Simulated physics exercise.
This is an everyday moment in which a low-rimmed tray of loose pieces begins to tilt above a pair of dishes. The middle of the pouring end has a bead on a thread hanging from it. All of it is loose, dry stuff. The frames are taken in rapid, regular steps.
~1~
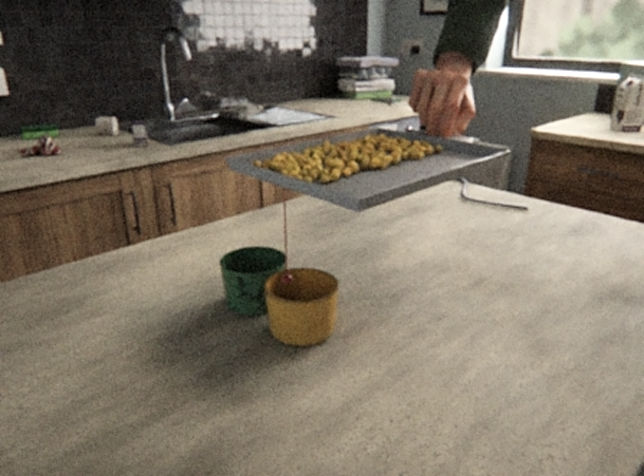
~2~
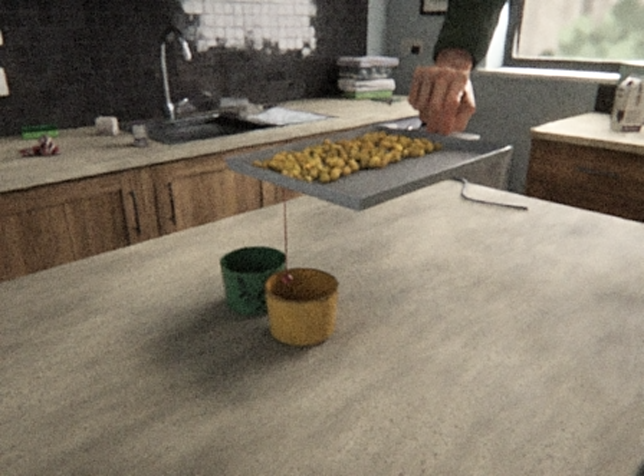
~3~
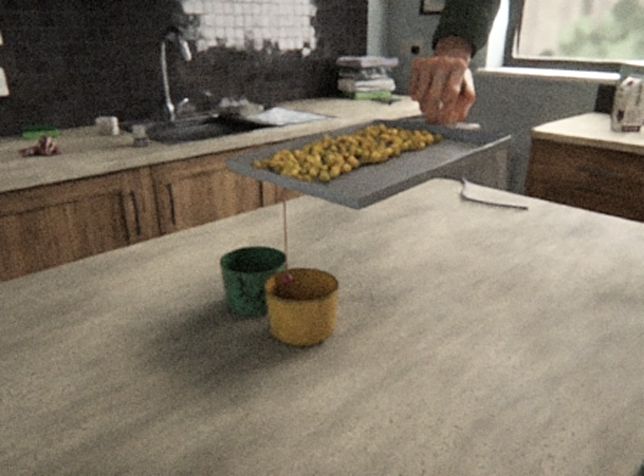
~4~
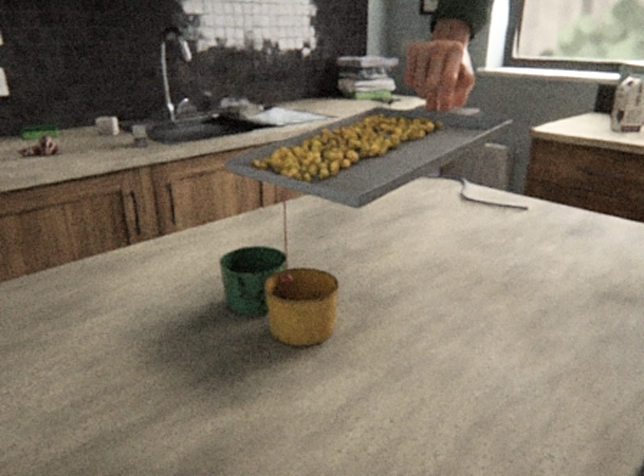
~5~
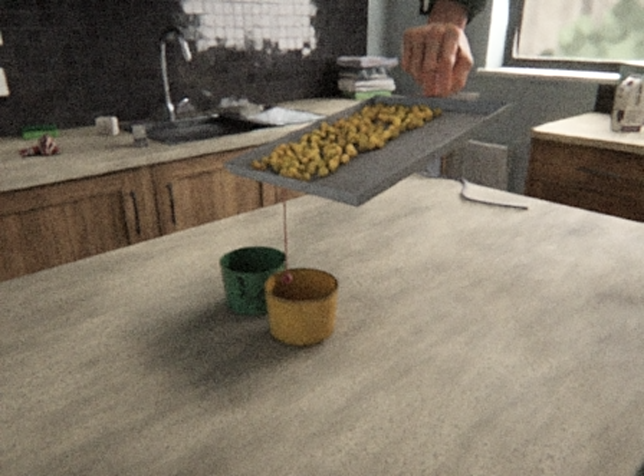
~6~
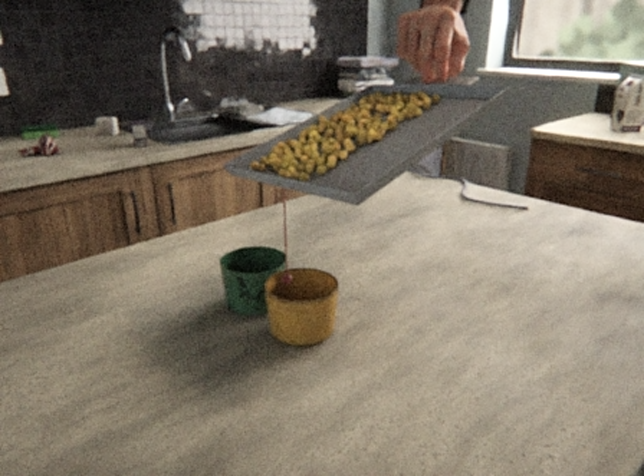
A hand lifts the far end of a tray of yellow puffs above two dishes.
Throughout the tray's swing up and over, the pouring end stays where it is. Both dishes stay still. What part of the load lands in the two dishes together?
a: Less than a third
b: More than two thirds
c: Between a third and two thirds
Less than a third (a).
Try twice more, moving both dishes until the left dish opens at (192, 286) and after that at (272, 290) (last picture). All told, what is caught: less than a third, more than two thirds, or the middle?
For the first try it's in the middle band, and for the second it's under a third.
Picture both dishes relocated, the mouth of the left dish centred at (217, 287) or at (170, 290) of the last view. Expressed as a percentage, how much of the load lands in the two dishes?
You'd get near 60 per cent and afterwards near 20 per cent.
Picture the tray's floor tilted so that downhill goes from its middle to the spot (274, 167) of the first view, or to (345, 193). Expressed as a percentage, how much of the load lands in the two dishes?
70 %, give or take, and then 0 %.
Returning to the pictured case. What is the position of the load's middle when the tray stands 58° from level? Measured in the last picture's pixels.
Near (271, 140).
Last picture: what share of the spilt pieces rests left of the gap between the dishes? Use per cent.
About 100 percent.
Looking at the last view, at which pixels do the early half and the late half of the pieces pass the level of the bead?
Half one: (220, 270), half two: (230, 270).
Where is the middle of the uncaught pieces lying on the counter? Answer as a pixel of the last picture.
Centre, final frame: Roughly (203, 337).
Soon, tray tipped steeply; nearly all on the tray; a stray few in the air.
A while on, tray tipped right over; about two thirds on the tray; a small part outside both; about a quarter in the air.
Towards the end, tray tipped past a quarter turn; a small part in the left dish; nearly all outside both.
Finally, tray tipped past a quarter turn; none in the right dish; a small part in the left dish; nearly all outside both.
